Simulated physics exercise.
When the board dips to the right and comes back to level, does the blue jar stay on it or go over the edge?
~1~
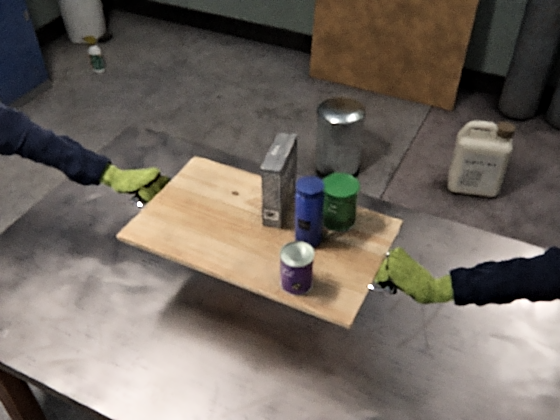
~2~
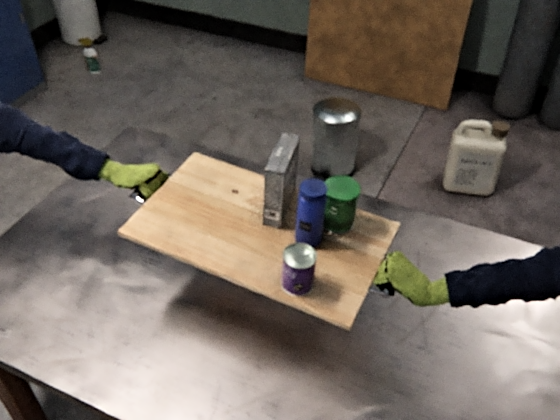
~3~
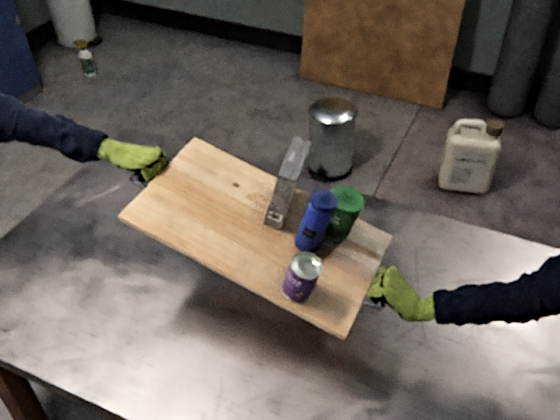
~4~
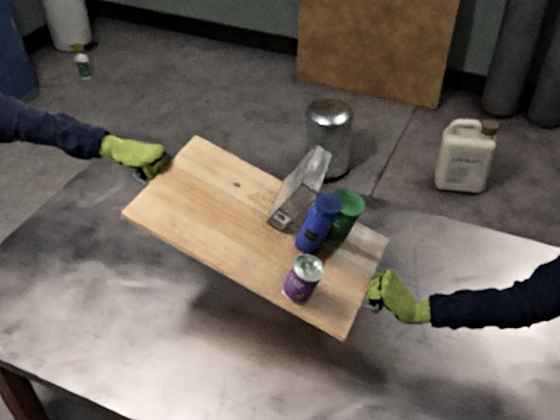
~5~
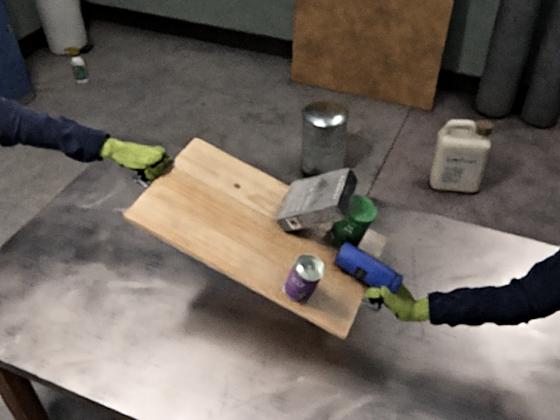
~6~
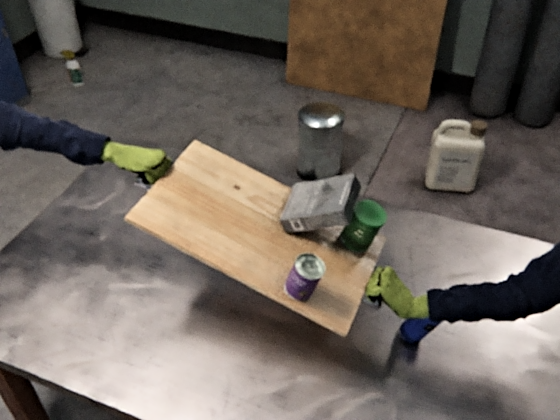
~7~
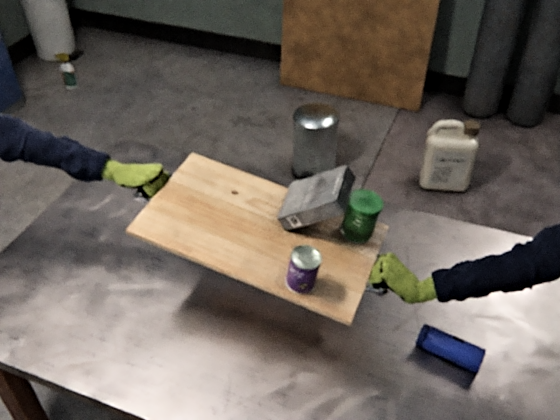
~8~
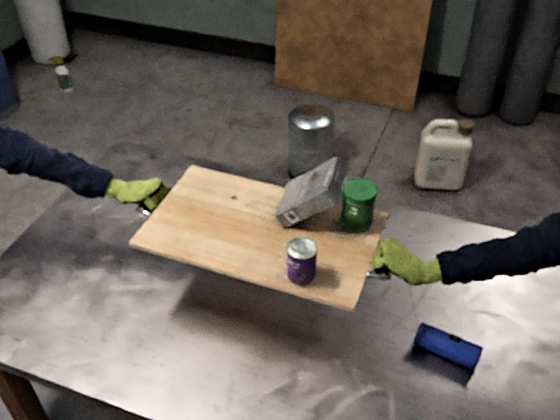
The blue jar goes over the right edge and ends up lying on its side on the metal table.
